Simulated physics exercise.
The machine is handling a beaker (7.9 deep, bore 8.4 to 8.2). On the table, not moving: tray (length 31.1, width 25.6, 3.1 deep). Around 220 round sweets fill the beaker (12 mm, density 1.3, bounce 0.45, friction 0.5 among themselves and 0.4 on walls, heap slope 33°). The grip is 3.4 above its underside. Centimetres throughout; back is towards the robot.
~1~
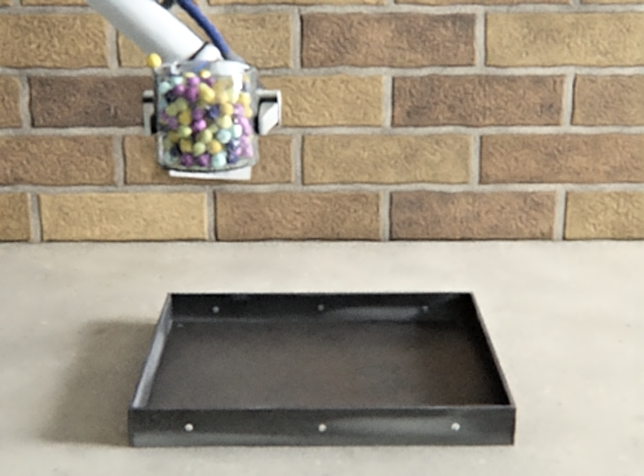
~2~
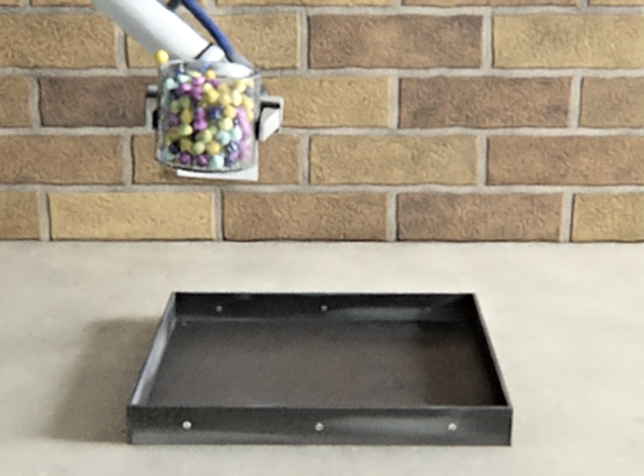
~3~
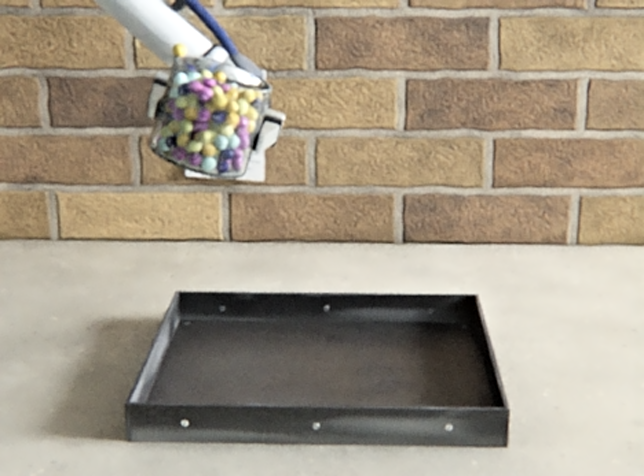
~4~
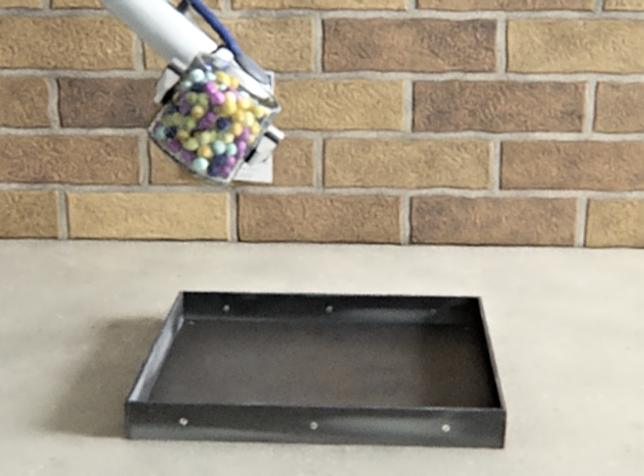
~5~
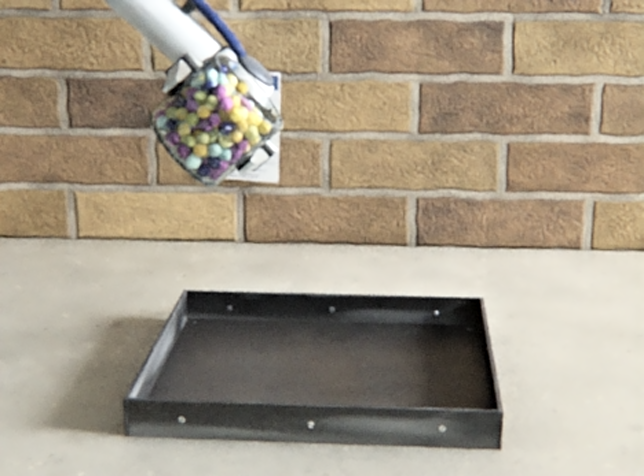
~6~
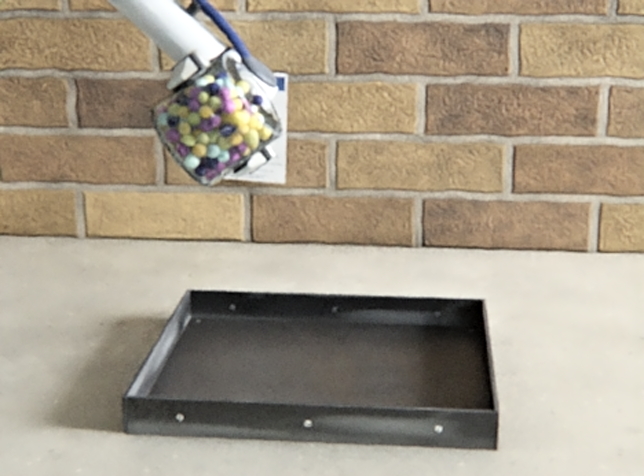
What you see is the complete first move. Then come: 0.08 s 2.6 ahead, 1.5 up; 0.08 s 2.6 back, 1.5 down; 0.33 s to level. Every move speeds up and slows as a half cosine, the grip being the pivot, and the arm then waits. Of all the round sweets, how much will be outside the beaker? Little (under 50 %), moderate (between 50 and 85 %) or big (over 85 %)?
Share outside the beaker: Little (under 50 %).
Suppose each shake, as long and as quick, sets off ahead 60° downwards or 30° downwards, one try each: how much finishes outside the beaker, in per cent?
About 0 and 5 per cent.
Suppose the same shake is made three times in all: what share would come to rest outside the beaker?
Then about 50 per cent.
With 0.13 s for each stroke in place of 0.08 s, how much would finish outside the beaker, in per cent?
It would be near 10 per cent.
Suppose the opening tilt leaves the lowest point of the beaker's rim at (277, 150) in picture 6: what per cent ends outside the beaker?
About 55 per cent.
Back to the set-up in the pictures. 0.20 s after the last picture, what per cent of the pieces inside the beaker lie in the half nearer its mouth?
Some 55 per cent.
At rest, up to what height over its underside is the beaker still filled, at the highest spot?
Some 6.0 cm.
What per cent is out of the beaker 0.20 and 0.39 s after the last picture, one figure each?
In turn: 20, 30.
Then, 0.20 s after the last picture, tilted 52° forward, highest piece 28 above the table; 171 in the beaker, 44 in flight or on a rim.
Then, 0.39 s after the last picture, tilted 11° forward, highest piece 29 above the table; 149 in the beaker, 60 in the tray, 6 in flight or on a rim.
Then, 0.69 s after the last picture, level, highest piece 27 above the table; 149 in the beaker, 64 in the tray, 2 on the table or floor.
Then, 1.74 s after the last picture, level, highest piece 27 above the table; 149 in the beaker, 64 in the tray, 2 on the table or floor.
Final count, 149 in the beaker, 64 in the tray, 2 on the table or floor. That is 31 % outside the beaker.
